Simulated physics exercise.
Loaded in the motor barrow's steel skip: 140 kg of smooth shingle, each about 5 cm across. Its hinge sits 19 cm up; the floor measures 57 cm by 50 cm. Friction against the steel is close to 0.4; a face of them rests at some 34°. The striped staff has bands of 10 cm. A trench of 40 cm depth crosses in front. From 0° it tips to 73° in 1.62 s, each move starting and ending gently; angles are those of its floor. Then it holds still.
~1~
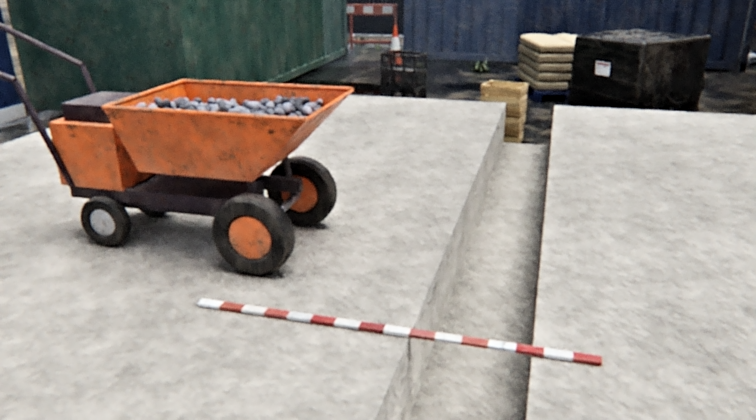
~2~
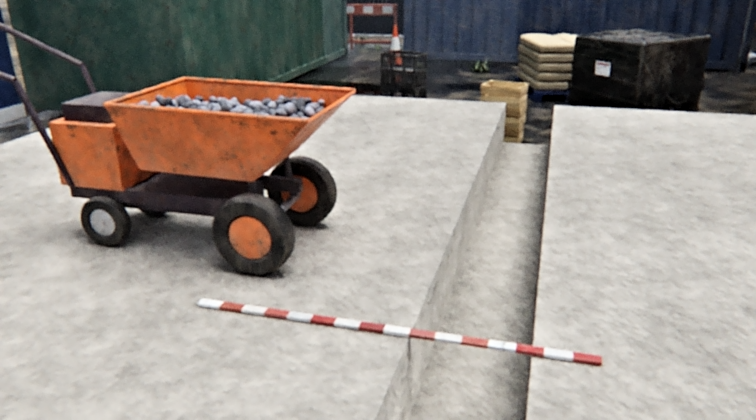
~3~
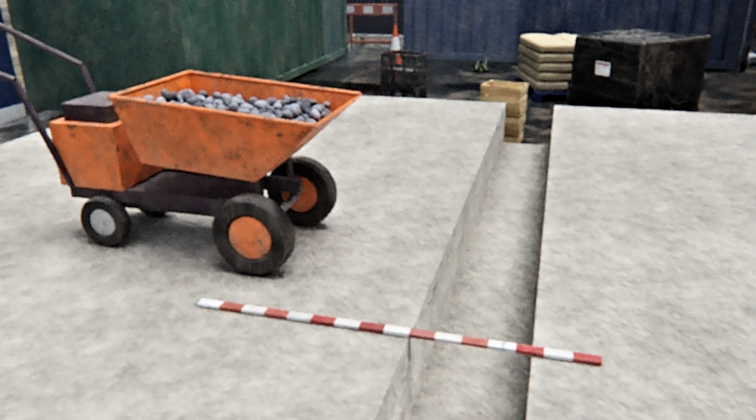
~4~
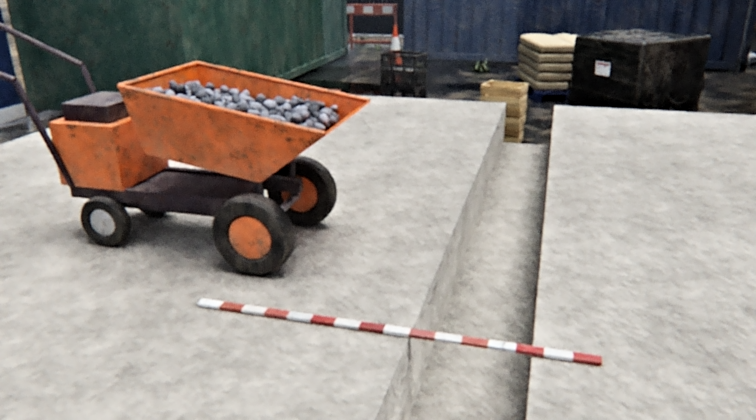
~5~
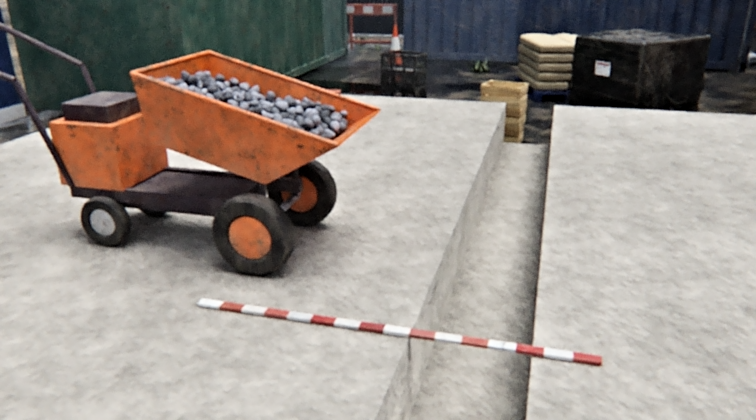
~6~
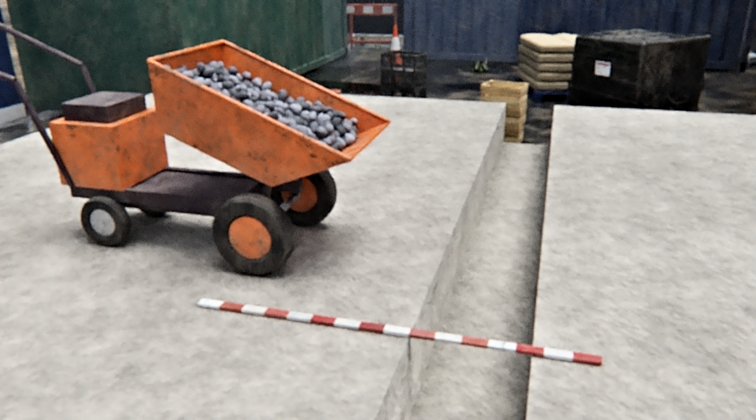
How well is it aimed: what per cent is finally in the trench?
Roughly 72 per cent ends in the trench.
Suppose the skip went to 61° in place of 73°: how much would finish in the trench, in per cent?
Then about 85 per cent.
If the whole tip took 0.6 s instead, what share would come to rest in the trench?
Then about 75 per cent.
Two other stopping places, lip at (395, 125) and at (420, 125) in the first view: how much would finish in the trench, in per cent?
About 85 and 55 per cent.
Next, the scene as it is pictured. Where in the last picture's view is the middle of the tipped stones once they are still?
Around (482, 332).
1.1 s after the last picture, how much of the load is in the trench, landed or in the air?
Some 50 per cent.
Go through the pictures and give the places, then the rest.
In the first picture, lip at (305, 120), floor tilted 0°, highest stones at (285, 106).
In the second picture, the skip is at 1°, its lip at (307, 122); the top of the load is at (278, 106).
In the third picture, lip at (315, 126), floor tilted 4°, highest stones at (204, 100).
In the fourth picture, the skip is at 9°, its lip at (325, 134); the top of the load is at (191, 91).
In the fifth picture, the skip is at 15°, its lip at (338, 146); the top of the load is at (198, 80).
In the sixth picture, the skip is at 23°, its lip at (351, 160); the top of the load is at (212, 71).
Then, 0.6 s after the last picture the floor is at 62°, 96 % in the skip, 4 % short of the trench; the foremost stones are at (431, 233).
Then, 1.1 s after the last picture the floor is at 73°, 35 % in the skip, 14 % short of the trench, 50 % in the trench; the foremost stones are at (530, 345).
Then, 1.5 s after the last picture the floor is at 73°, 18 % in the skip, 16 % short of the trench, 66 % in the trench; the foremost stones are at (530, 320).
Then, 3.4 s after the last picture the floor is at 73°, 12 % in the skip, 16 % short of the trench, 72 % in the trench; the foremost stones are at (530, 320).
